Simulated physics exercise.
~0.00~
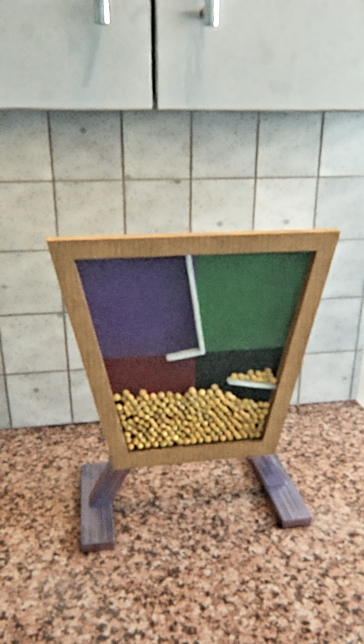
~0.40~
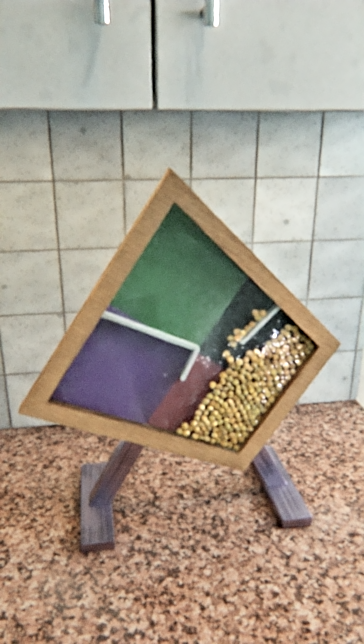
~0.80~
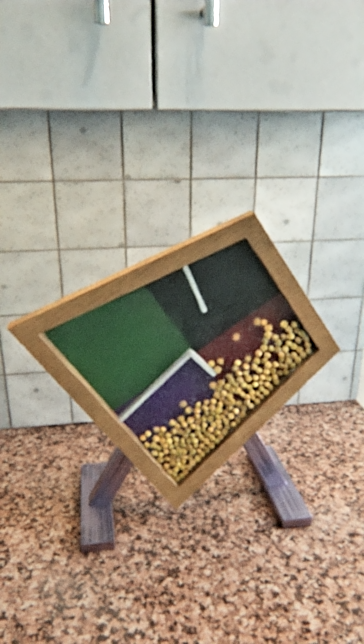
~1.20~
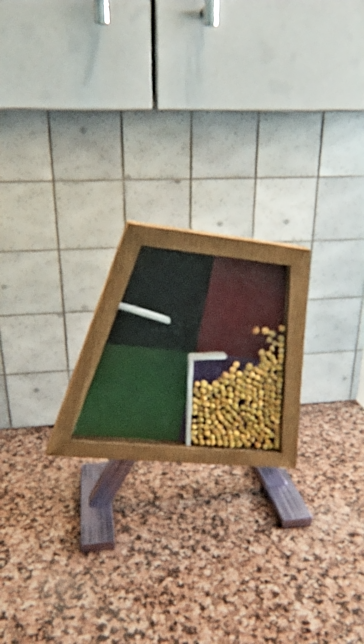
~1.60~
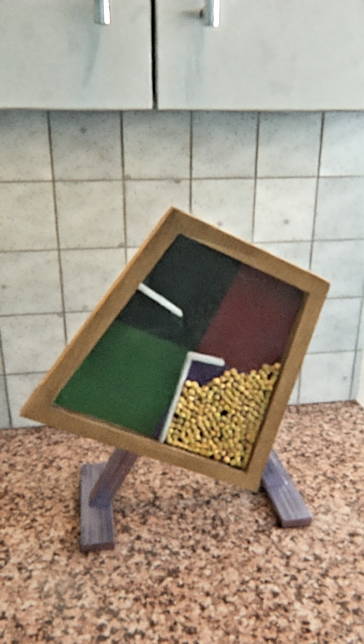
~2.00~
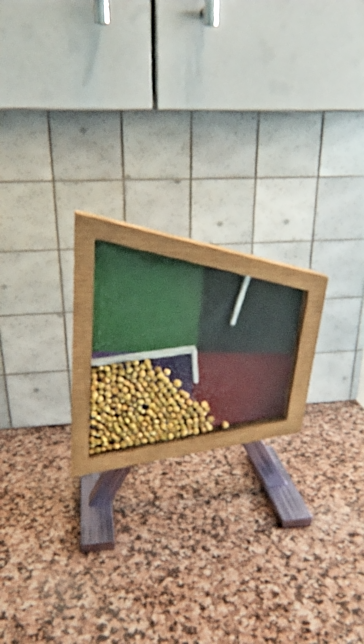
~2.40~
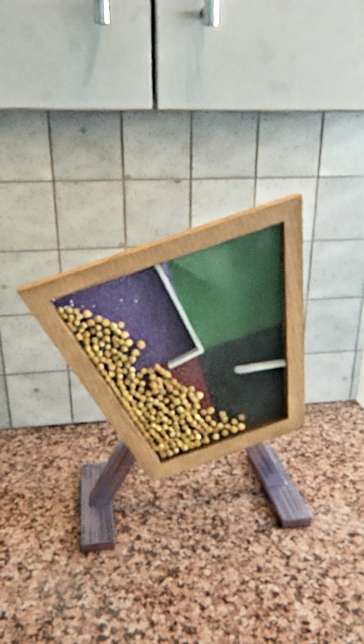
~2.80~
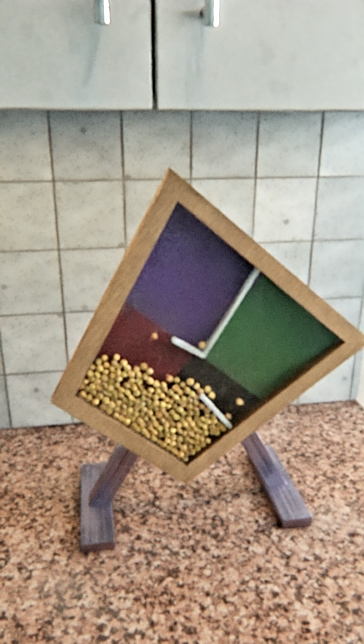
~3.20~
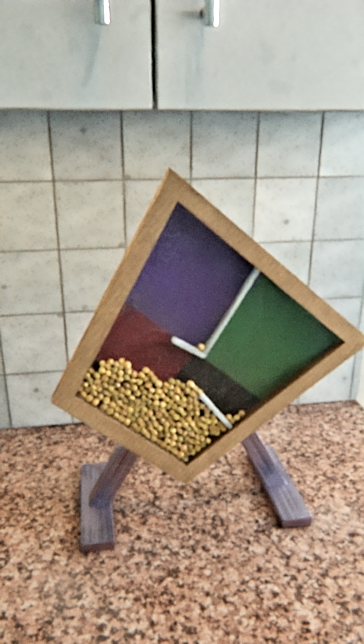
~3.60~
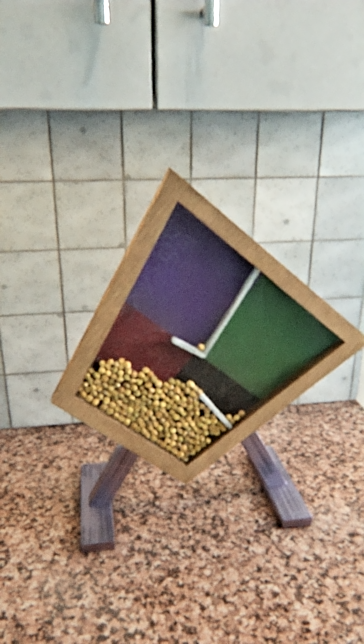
The video shows a wooden-framed case of pale beads on a speckled countertop turning anticlockwise until nearly upside down, then swinging back clockwise past its starting position as the beads tumble around white dividers, finally resting tilted with them piled across the red and black quarters.
